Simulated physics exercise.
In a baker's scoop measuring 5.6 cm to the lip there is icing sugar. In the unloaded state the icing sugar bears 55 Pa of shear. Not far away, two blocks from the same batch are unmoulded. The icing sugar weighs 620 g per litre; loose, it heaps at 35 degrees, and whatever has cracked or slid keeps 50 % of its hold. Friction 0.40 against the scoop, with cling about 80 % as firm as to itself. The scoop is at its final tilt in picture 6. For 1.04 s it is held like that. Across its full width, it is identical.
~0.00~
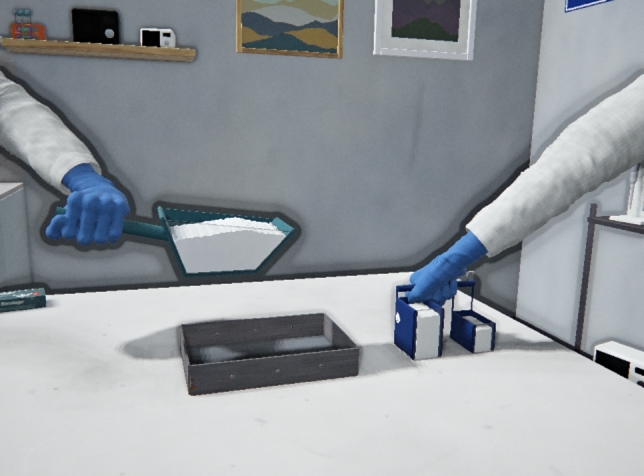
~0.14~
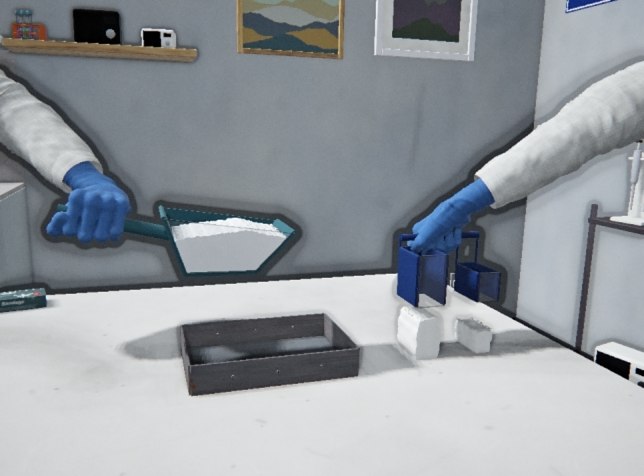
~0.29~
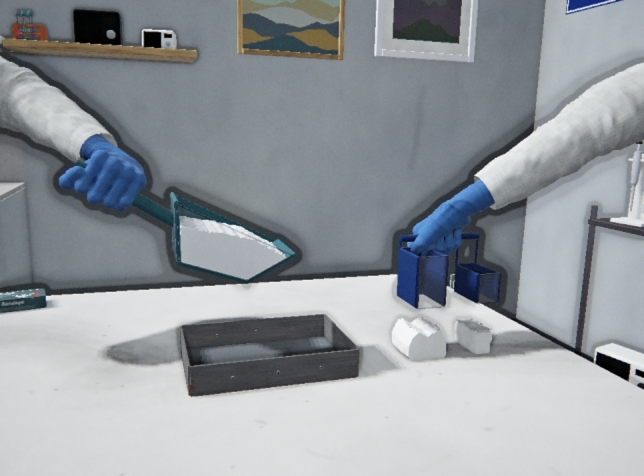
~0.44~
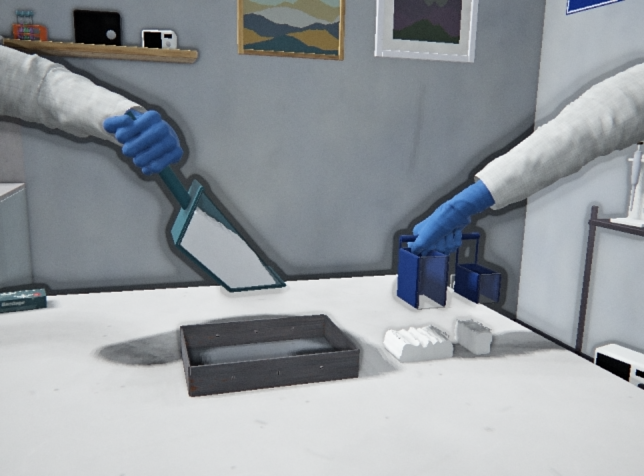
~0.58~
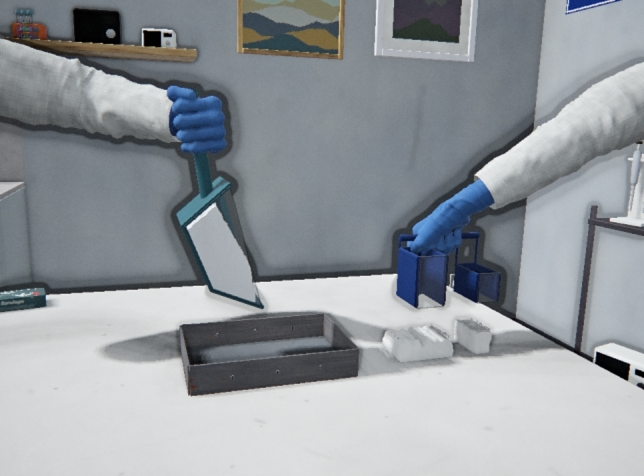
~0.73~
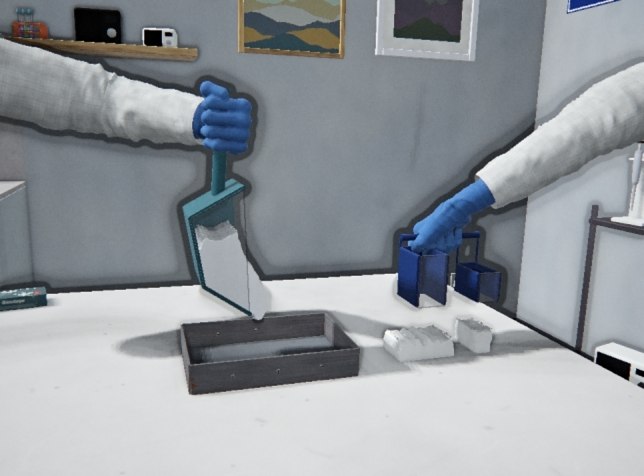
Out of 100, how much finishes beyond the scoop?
Near 99 out of 100.
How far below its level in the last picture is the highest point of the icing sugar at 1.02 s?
The gap comes to about 7.0 centimetres.
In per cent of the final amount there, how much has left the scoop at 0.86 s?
About 50 %.
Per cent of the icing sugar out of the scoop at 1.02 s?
Roughly 85 percent.
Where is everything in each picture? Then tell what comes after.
Lip at (292, 230), tilt 0 degrees; highest point of the icing sugar at (238, 230); test blocks 7.6 cm, 4.2 cm high (left to right), in the first frame.
Lip at (293, 231), tilt 1 degrees; highest point of the icing sugar at (241, 231); test blocks 7.1 cm, 4.1 cm high (left to right), in the second frame.
Lip at (294, 254), tilt 19 degrees; highest point of the icing sugar at (185, 228); test blocks 5.1 cm, 4.1 cm high (left to right), in the third frame.
Lip at (284, 283), tilt 44 degrees; highest point of the icing sugar at (198, 214); test blocks 3.5 cm, 4.1 cm high (left to right), in the fourth frame.
Lip at (263, 305), tilt 69 degrees; highest point of the icing sugar at (215, 207); test blocks 3.5 cm, 4.1 cm high (left to right), in the fifth frame.
Lip at (251, 312), tilt 80 degrees; highest point of the icing sugar at (236, 234); test blocks 3.4 cm, 4.1 cm high (left to right), in the sixth frame.
By 0.86 s, the scoop is at 80 degrees and 46 % has left it.
By 1.02 s, the scoop is at 80 degrees and 87 % has left it.
By 1.19 s, the scoop is at 80 degrees and 99 % has left it.
By 1.35 s, the scoop is at 80 degrees and 99 % has left it.
By 1.45 s, at the end, the scoop is at 80 degrees and 99 % has left it.
